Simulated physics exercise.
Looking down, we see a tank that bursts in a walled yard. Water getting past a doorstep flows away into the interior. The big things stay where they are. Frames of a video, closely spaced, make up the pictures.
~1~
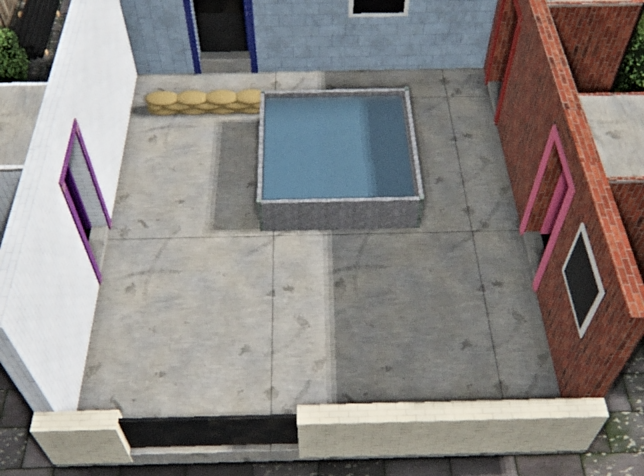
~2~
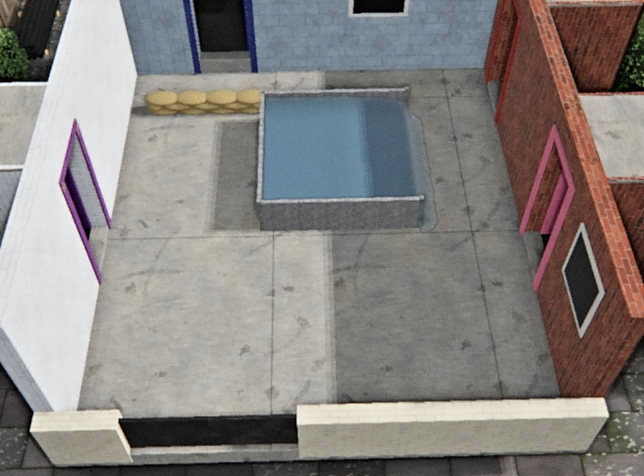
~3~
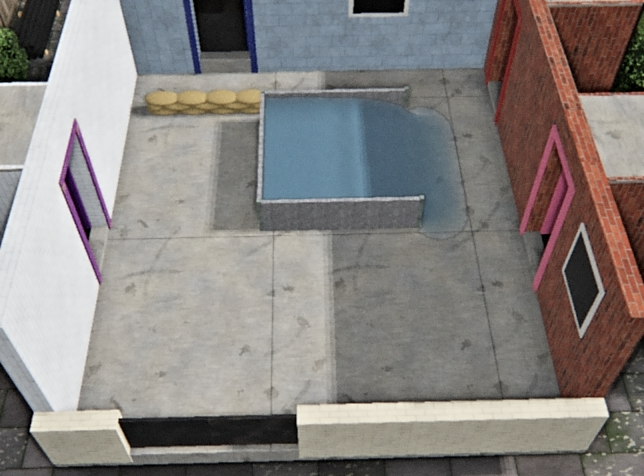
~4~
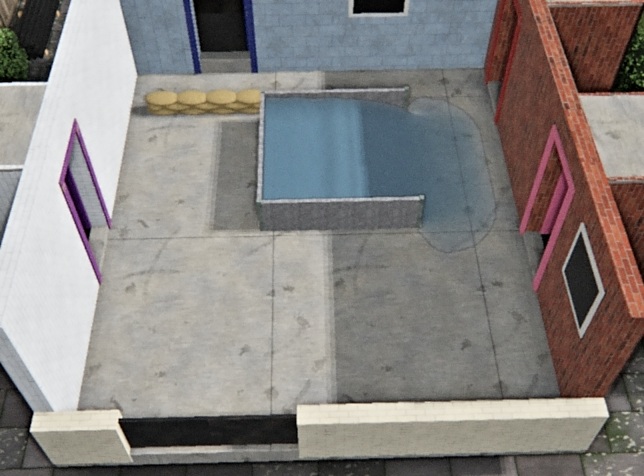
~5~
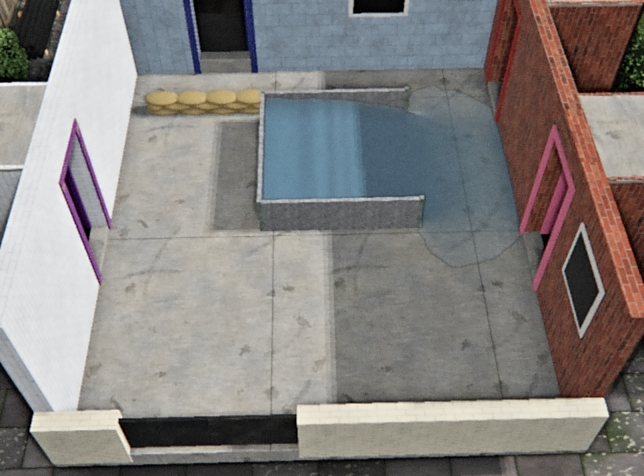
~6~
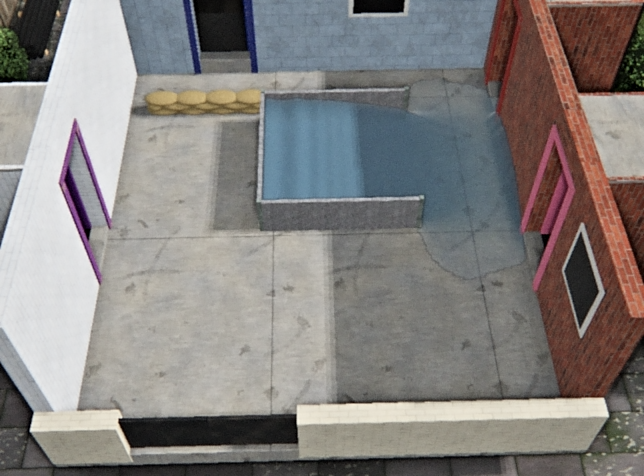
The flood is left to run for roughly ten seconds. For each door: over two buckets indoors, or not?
The pink door will let in too much; the red door will let in too much; the blue door will let in an allowed amount; the purple door will let in an allowed amount.
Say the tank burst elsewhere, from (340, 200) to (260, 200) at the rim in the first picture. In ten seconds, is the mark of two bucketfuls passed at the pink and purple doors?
The pink door falls short and the purple door falls short.
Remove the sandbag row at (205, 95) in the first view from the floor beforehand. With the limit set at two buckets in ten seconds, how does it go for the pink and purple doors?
With that removed, the pink door tops the threshold while the purple door falls short.
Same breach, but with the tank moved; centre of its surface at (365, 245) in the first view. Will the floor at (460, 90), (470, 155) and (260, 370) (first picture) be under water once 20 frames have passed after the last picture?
First spot swamped, second swamped, third swamped.
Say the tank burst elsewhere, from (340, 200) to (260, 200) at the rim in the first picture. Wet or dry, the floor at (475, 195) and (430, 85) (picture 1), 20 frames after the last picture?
In the order asked: Unwetted, then unwetted.
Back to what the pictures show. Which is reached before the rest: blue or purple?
Result: The blue-painted one is first.
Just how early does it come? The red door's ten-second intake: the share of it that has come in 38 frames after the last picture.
I make it 100 per cent.
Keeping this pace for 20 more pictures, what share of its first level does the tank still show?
Roughly 24 percent.
A moment on, water covers 20 % of the floor; the pink door under two buckets in, the red door over two buckets in, the blue door not reached, the purple door not reached.
Next, water covers 25 % of the floor; the pink door over two buckets in, the red door far over two buckets in, the blue door not reached, the purple door not reached.
Then, water covers 50 % of the floor; the pink door over two buckets in, the red door far over two buckets in, the blue door wet at the sill, nothing in, the purple door not reached.
Later, water covers 75 % of the floor; the pink door over two buckets in, the red door far over two buckets in, the blue door wet at the sill, nothing in, the purple door not reached.
In the end, water covers 95 % of the floor; the pink door over two buckets in, the red door far over two buckets in, the blue door wet at the sill, nothing in, the purple door under two buckets in.
